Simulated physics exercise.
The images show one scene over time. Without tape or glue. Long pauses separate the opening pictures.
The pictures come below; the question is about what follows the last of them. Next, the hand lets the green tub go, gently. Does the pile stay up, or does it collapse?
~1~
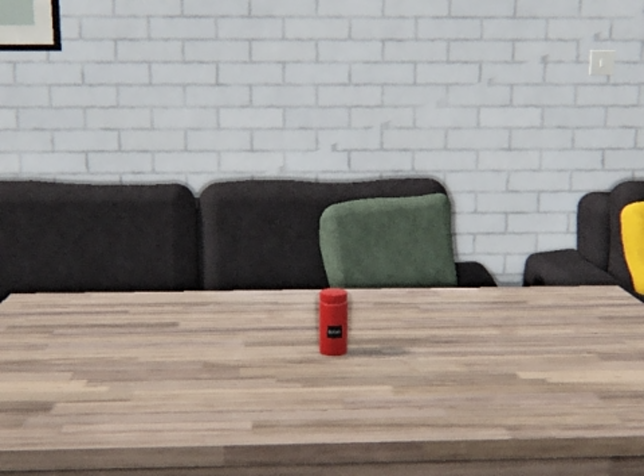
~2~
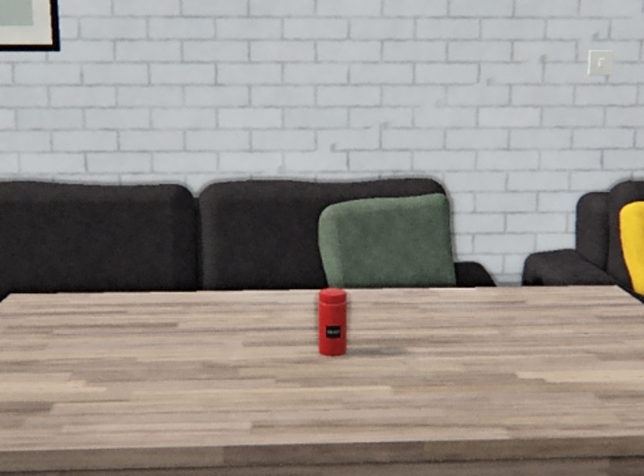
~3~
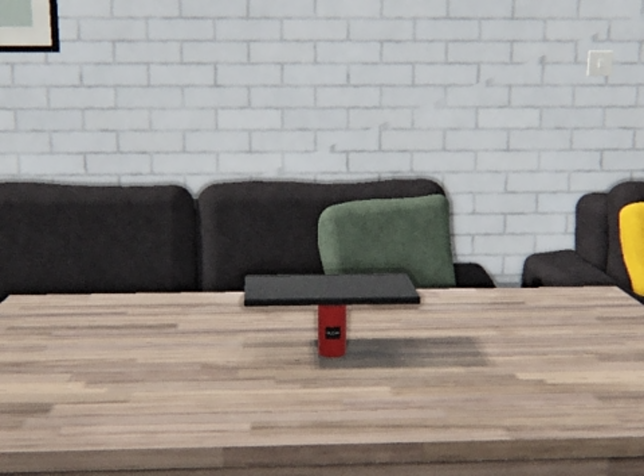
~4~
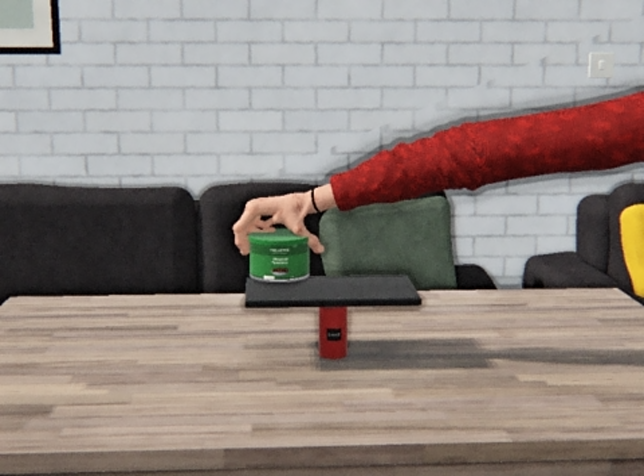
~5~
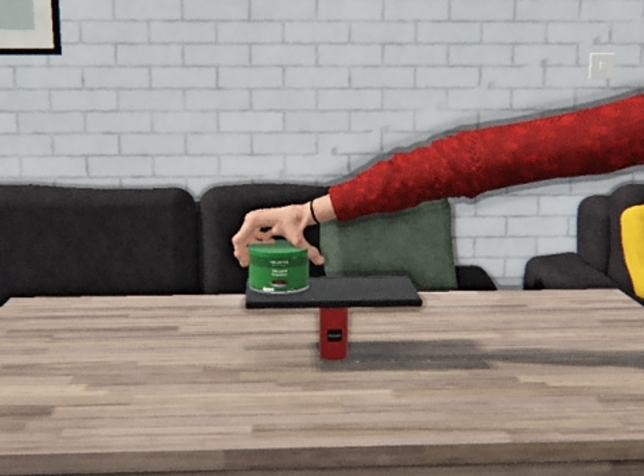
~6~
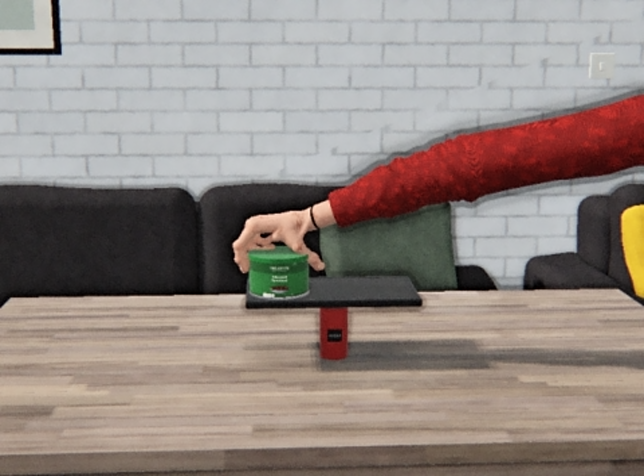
Fails to stand.
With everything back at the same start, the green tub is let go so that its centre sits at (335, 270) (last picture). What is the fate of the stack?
Well, it survives then.
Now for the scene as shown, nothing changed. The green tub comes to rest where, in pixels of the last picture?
I'd say around (226, 336) in the last view.
Then, 0.30 s later than the last frame, green tub now fallen; black lid tilted by 26°.
Then, 0.40 s later than the last frame, black lid tilted by 52°.
Then, 0.50 s later than the last frame, black lid tilted by 56°.
Then, 0.70 s later than the last frame, black lid tilted by 42°.
When it is over, fallen, green tub; lying over in the stack, black lid; red shaker as before. End places, in pixels of the last picture, green tub near (226, 336). The stack loses its balance.
